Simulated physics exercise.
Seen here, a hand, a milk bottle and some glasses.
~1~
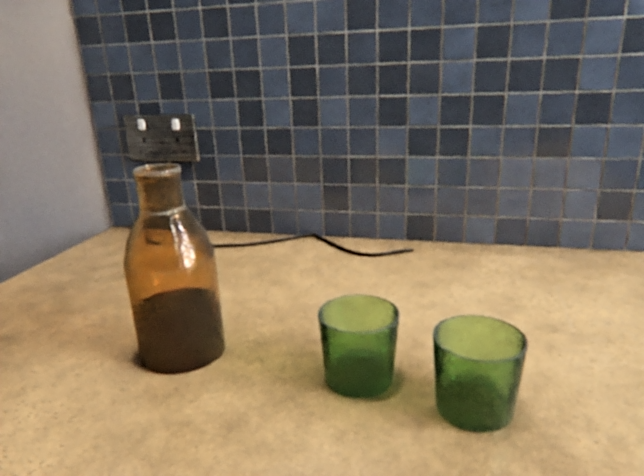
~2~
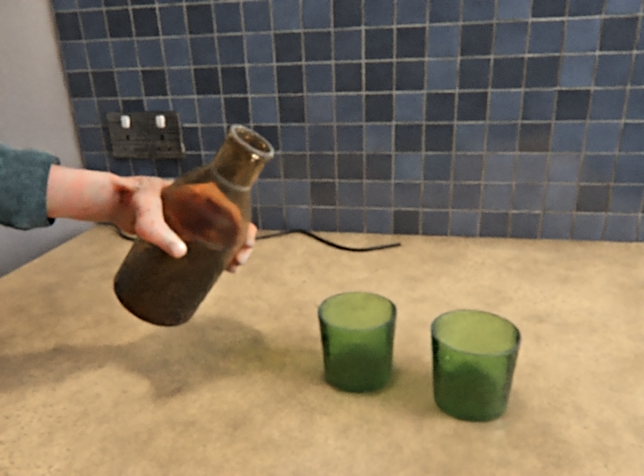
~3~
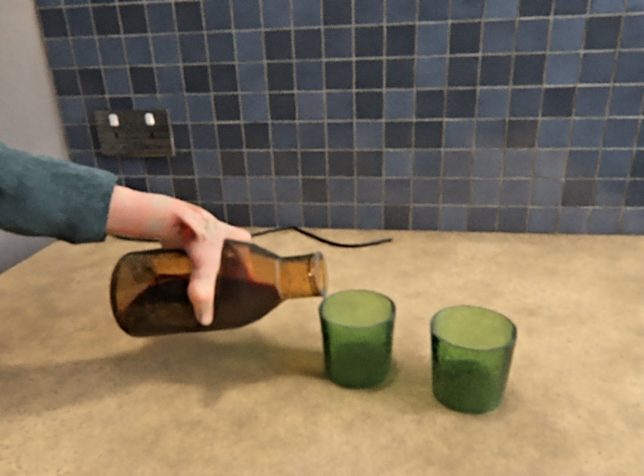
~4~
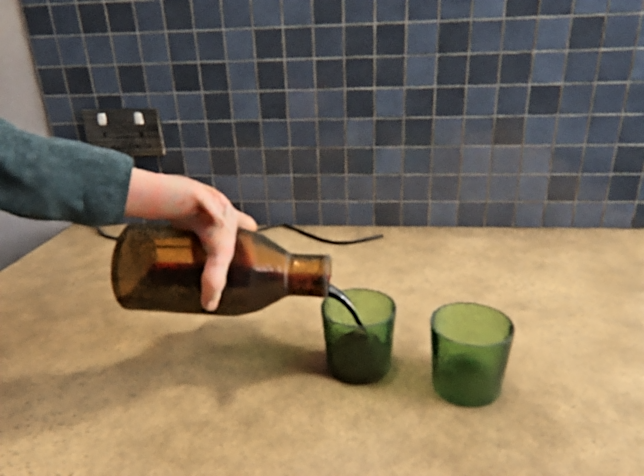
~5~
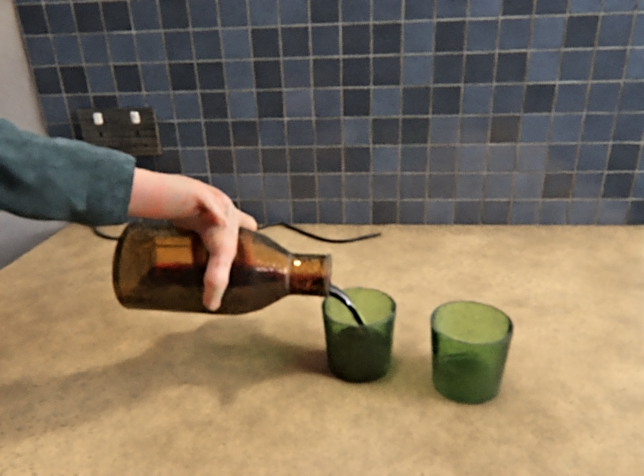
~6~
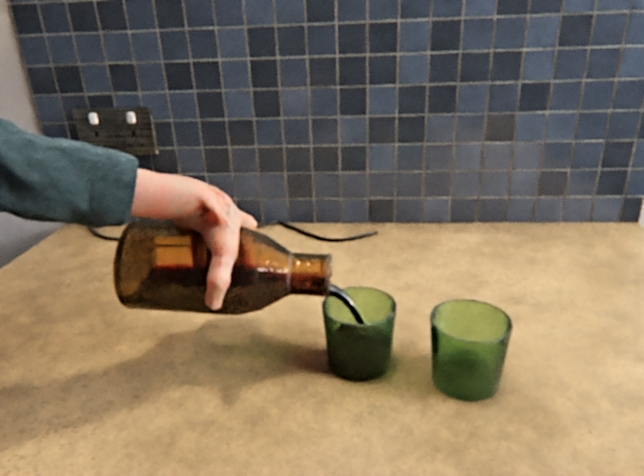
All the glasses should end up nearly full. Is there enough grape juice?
The grape juice falls short.
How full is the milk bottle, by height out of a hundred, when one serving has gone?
Close to 10 %.
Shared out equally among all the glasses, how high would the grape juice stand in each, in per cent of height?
Some 65 per cent.
A moment on, the first is about two thirds full.
Further on, the first is done and the milk bottle has about a third of its load.
When it is over, the milk bottle is empty with one filled and the next at about half of a serving.
